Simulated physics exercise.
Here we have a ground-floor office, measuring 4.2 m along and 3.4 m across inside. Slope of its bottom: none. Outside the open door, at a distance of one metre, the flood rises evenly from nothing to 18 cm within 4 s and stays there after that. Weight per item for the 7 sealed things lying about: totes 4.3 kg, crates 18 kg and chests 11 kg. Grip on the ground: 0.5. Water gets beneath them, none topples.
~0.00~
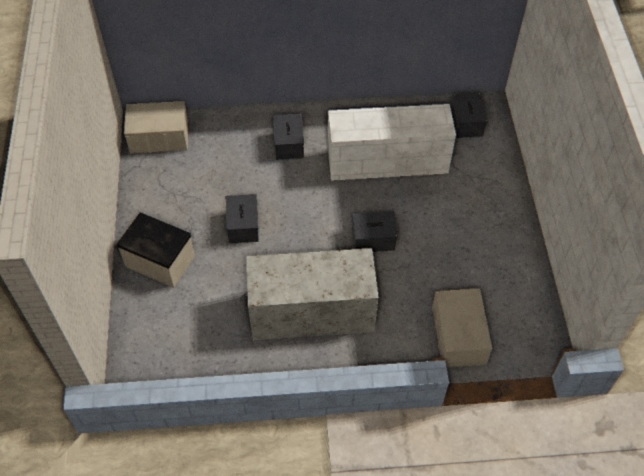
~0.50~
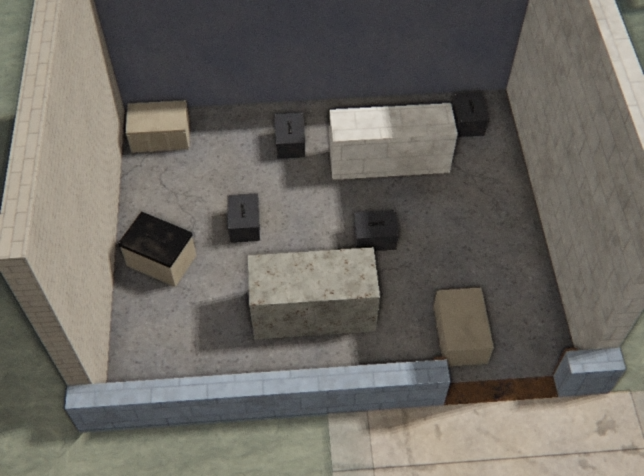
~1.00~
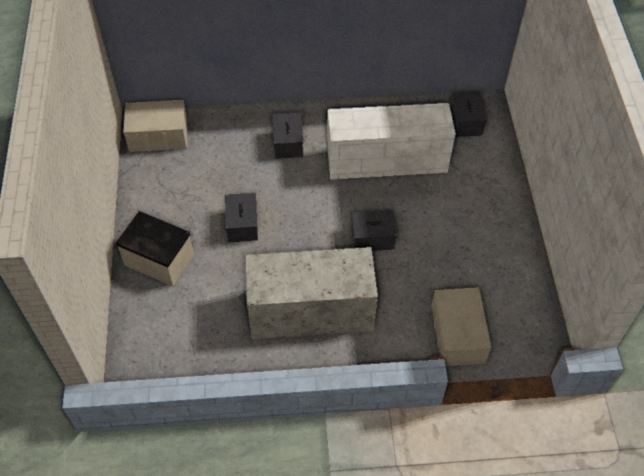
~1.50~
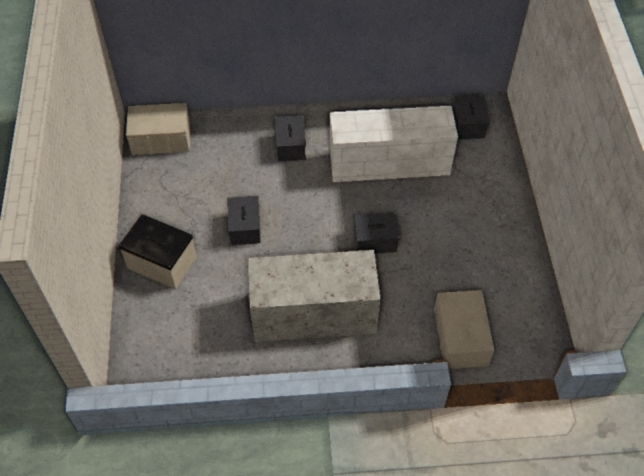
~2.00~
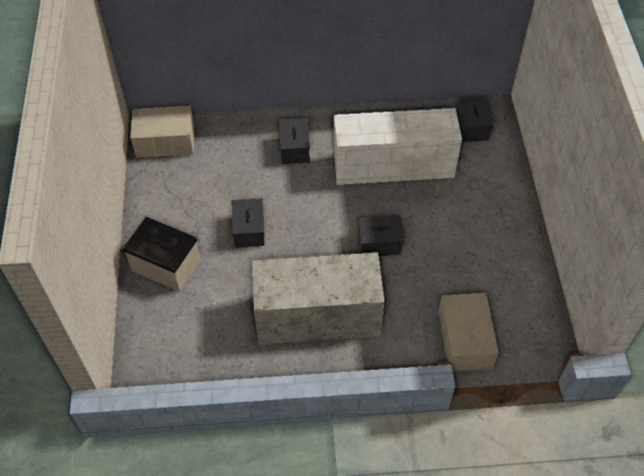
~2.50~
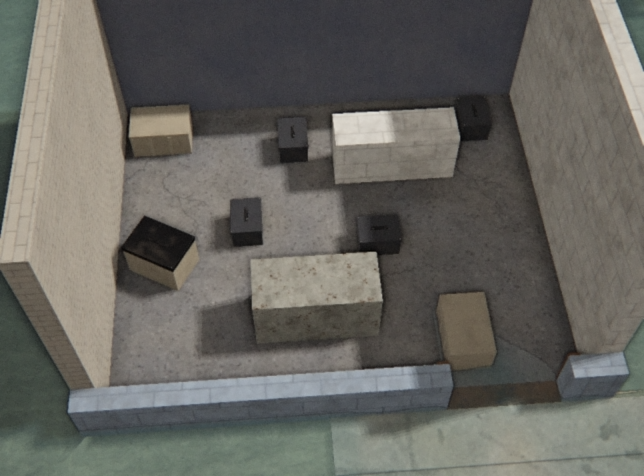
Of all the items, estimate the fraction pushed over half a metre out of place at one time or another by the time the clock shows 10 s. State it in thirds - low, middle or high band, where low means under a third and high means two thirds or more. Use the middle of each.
Middle band.
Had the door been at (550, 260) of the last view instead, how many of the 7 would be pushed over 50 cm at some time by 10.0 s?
In that case the number is 3.
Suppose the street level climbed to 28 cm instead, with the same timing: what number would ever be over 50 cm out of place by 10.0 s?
Then 7.
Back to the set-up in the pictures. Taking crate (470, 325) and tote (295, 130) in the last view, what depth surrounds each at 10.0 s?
Depth approx. 9 cm / 9 cm.
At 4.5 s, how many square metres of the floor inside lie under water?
At that time the wet patch spans about 4.0 m2.
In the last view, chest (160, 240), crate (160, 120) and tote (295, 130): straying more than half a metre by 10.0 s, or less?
In that order: Below the mark, below the mark, above the mark.
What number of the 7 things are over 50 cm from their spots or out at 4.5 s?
Count: 0.
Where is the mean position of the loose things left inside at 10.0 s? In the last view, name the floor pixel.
They average out to somewhere around (210, 203).
After 3.5 s 0 of 7 are over 50 cm from their spots; 0 afloat.
After 4.5 s 0 of 7 are over 50 cm from their spots; 0 afloat.
After 7.0 s 3 of 7 are over 50 cm from their spots; 0 afloat.
After 10.0 s 4 of 7 are over 50 cm from their spots, and 4 have been at some point; 5 afloat.
